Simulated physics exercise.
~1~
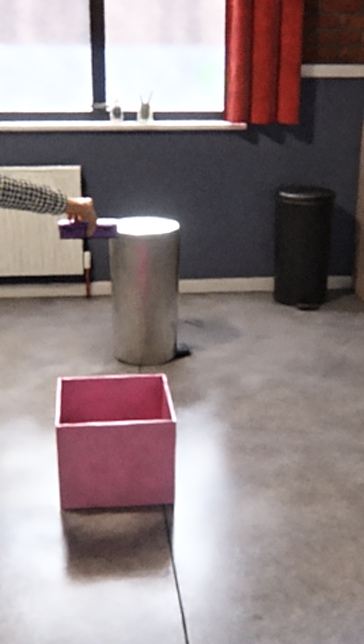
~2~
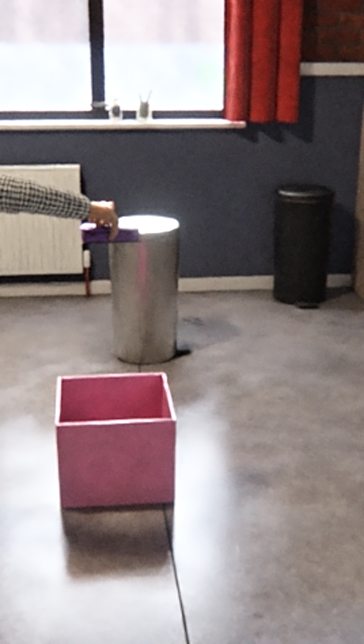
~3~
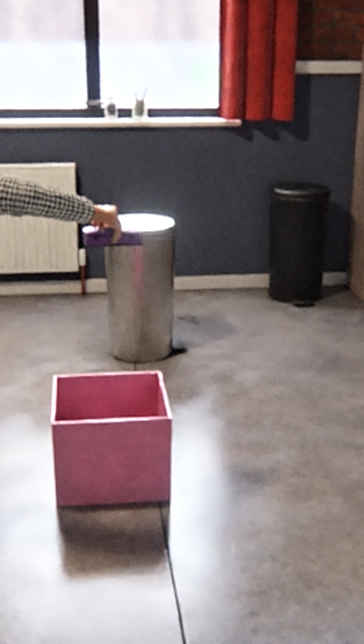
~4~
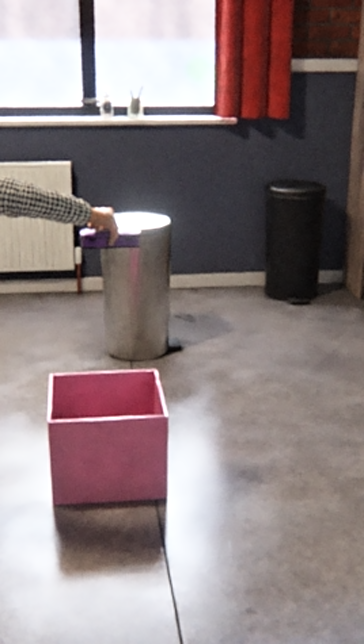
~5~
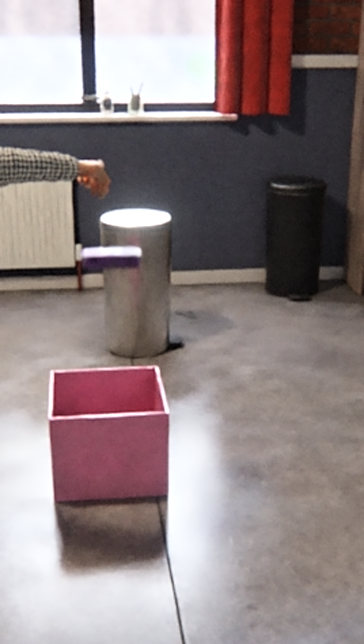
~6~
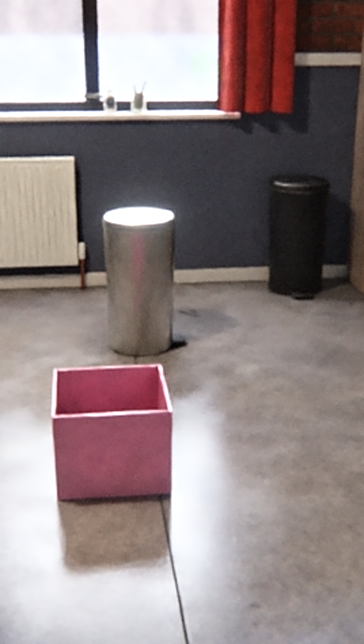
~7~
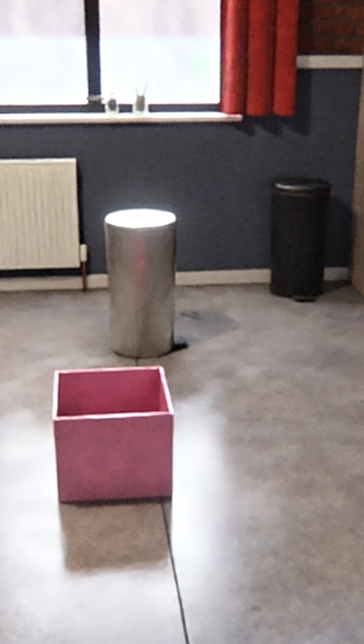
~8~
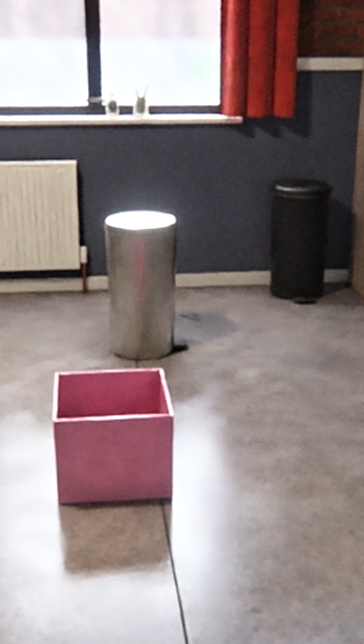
A hand holds a purple case over an open pink box and drops it inside.
